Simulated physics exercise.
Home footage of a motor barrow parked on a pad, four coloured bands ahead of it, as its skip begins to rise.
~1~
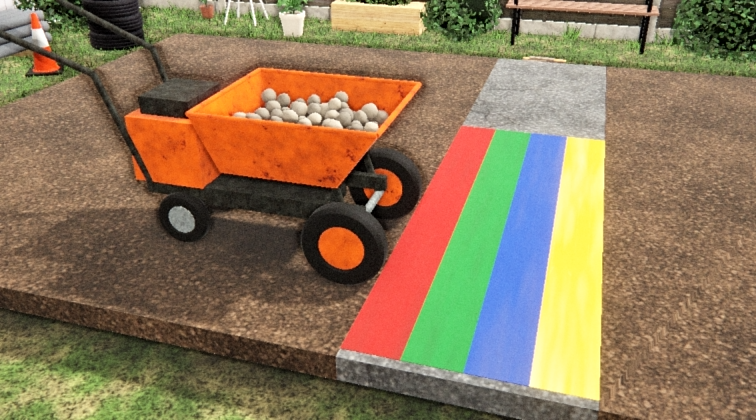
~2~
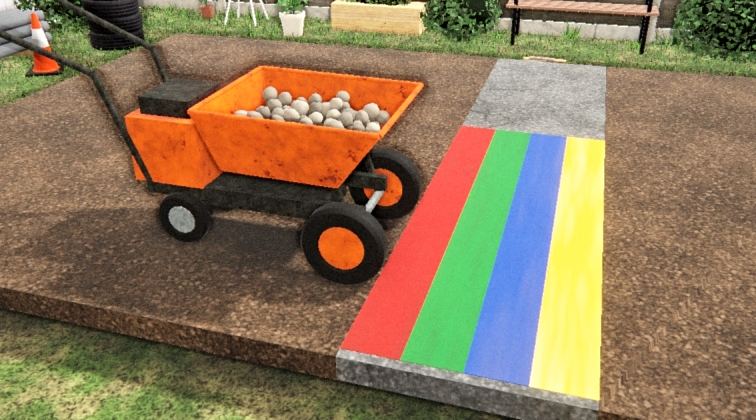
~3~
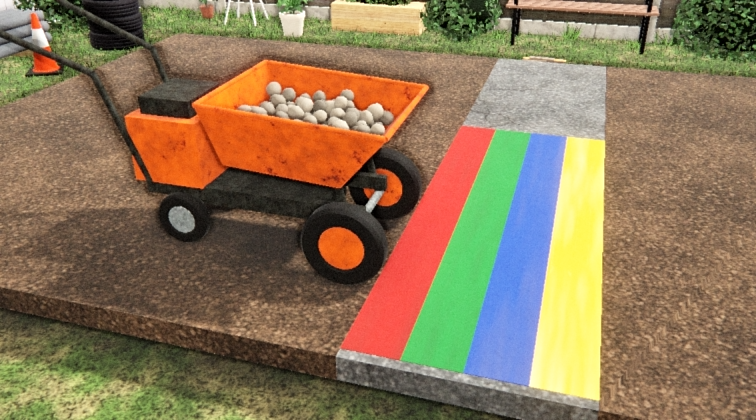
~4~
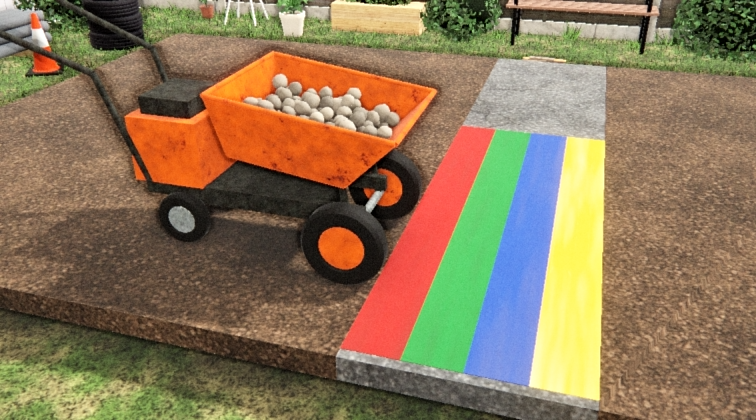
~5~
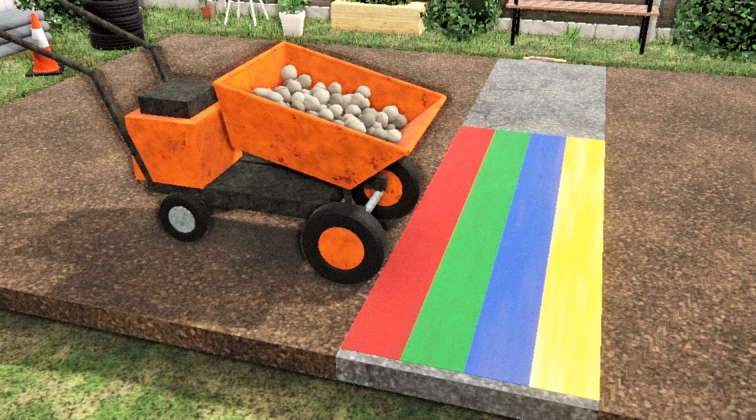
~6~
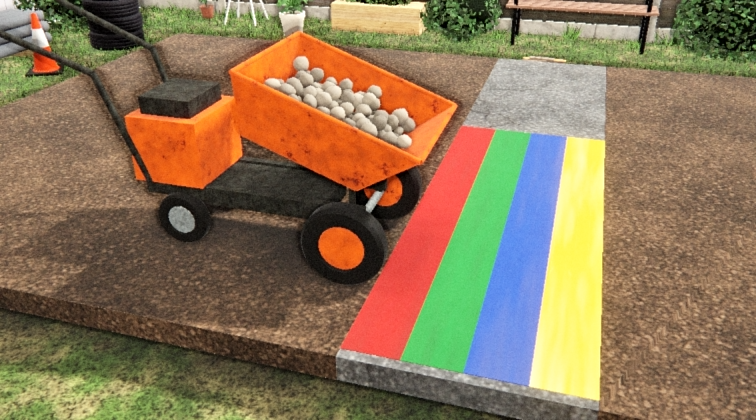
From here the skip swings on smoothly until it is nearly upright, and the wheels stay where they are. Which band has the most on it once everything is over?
Blue.
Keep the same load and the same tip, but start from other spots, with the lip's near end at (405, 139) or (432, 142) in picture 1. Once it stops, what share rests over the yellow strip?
About 40 per cent first, about 50 per cent second.
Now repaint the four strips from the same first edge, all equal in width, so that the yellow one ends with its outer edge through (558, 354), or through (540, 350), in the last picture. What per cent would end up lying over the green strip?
First case 10 per cent, second case 0 per cent.
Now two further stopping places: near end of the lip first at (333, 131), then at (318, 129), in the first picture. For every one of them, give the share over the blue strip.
Roughly 30 percent the first time, roughly 30 percent the second.
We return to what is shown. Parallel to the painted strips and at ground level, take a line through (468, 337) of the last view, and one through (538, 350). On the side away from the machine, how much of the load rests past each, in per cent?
Roughly 90 and 40 %.
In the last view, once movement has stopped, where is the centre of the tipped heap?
Close to (544, 266), more or less.
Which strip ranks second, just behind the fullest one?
Rank two: Yellow.
Just after the last frame, skip tipped steeply; every one in the skip.
A moment on, skip tipped right over; the larger part in the skip; just a few over the green strip; roughly a quarter over the blue strip; just a few falling.
Further on, skip tipped right over; about a tenth in the skip; about a tenth over the green strip; roughly half over the blue strip; roughly a quarter over the yellow strip; about a tenth off the paint.
When it is over, skip tipped right over; just a few in the skip; not one over the red strip; about a tenth over the green strip; roughly a third over the blue strip; roughly a quarter over the yellow strip; roughly a quarter off the paint.
